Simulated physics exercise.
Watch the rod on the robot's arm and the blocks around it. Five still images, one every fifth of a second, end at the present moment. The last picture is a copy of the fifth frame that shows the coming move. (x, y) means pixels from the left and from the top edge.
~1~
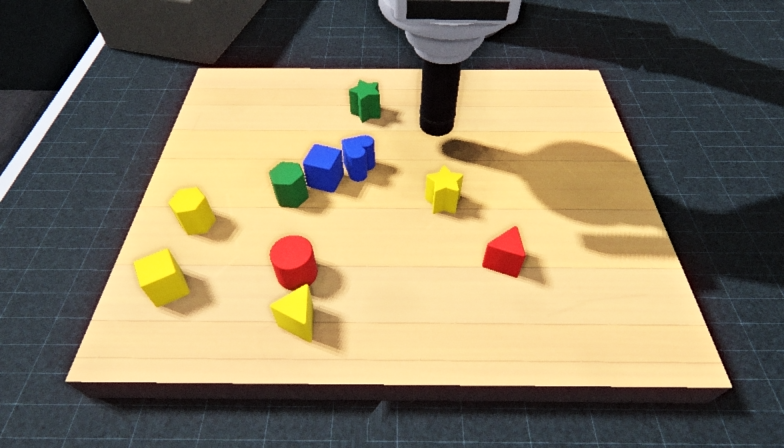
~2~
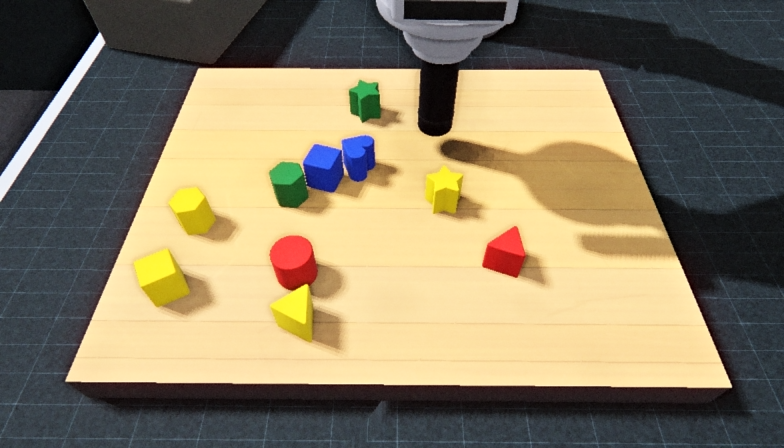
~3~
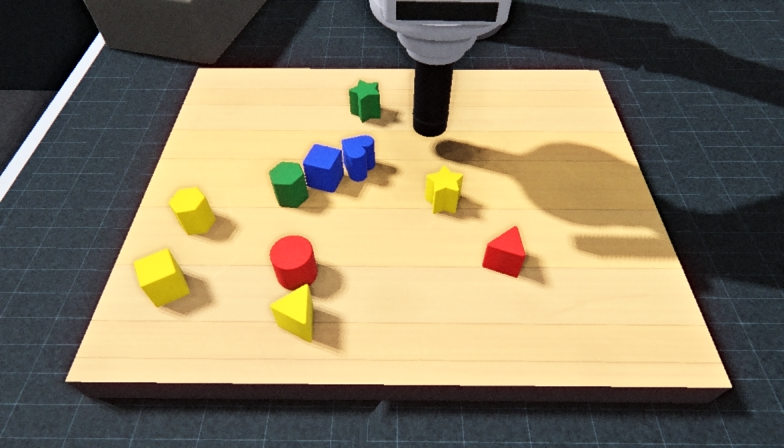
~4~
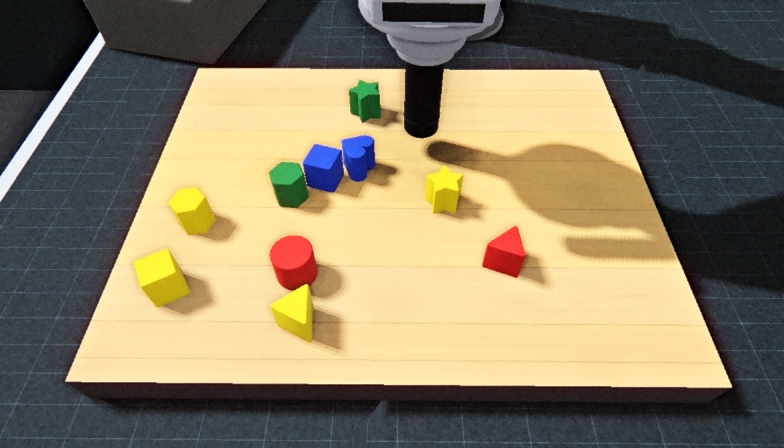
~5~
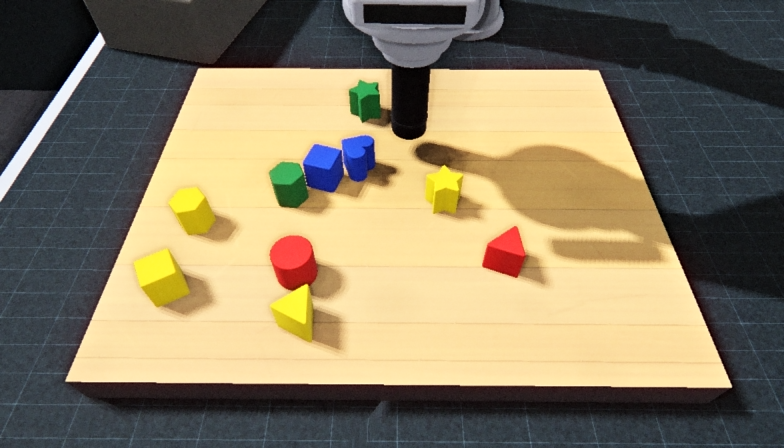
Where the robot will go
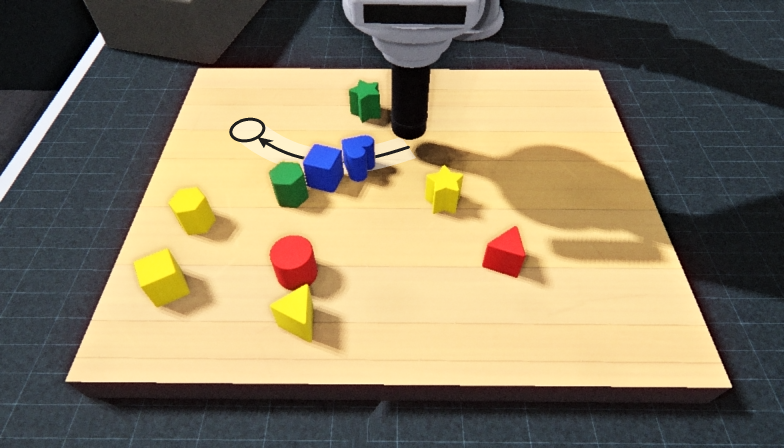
A robot arm's black rod sliding slightly left above a wooden board of scattered coloured blocks, while the blocks stay still.
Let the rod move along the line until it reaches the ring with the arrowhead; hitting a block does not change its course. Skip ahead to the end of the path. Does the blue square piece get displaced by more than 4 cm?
No - that is not the case.
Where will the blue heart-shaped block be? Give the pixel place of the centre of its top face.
The spot you're after is about (328, 160) in the image.
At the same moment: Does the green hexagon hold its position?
The answer is no.
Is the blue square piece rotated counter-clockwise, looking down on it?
No, that is not what happens.
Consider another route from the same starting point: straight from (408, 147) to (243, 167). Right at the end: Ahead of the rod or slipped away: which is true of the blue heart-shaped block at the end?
Prediction: Slipped aside.
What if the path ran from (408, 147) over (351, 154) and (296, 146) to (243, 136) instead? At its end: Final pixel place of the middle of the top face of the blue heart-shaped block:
It ends at (342, 154).
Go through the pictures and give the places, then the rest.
Rod tip (436, 126); block tops, green hexagon (286, 172); blue square piece (322, 156); blue heart-shaped block (358, 144); green star (365, 88), in the first picture.
Rod (435, 126); blocks unchanged, in the second picture.
Rod (430, 127); blocks unchanged, in the third picture.
Rod (421, 128); blocks unchanged, in the fourth picture.
Rod (409, 129); green hexagon (286, 172); blue square piece (322, 156); blue heart-shaped block (358, 144); green star (365, 88), in the fifth picture.
Path on the board, from (408, 147) over (350, 161) and (290, 154) to (247, 130).
The first path, step by step. One third of the way, rod (348, 143); green hexagon (266, 178), turned 20° anticlockwise; blue square piece (300, 171), turned 55° clockwise; blue heart-shaped block (333, 160), turned 65° anticlockwise.
Two thirds of the way, rod (285, 136); green hexagon (263, 179), turned 15° anticlockwise; blue square piece (298, 174), turned 60° clockwise; blue heart-shaped block (328, 160), turned 105° anticlockwise.
At the end, rod (242, 112); green hexagon (263, 179), turned 15° anticlockwise; blue square piece (298, 174), turned 60° clockwise; blue heart-shaped block (328, 160), turned 105° anticlockwise; green star in place.
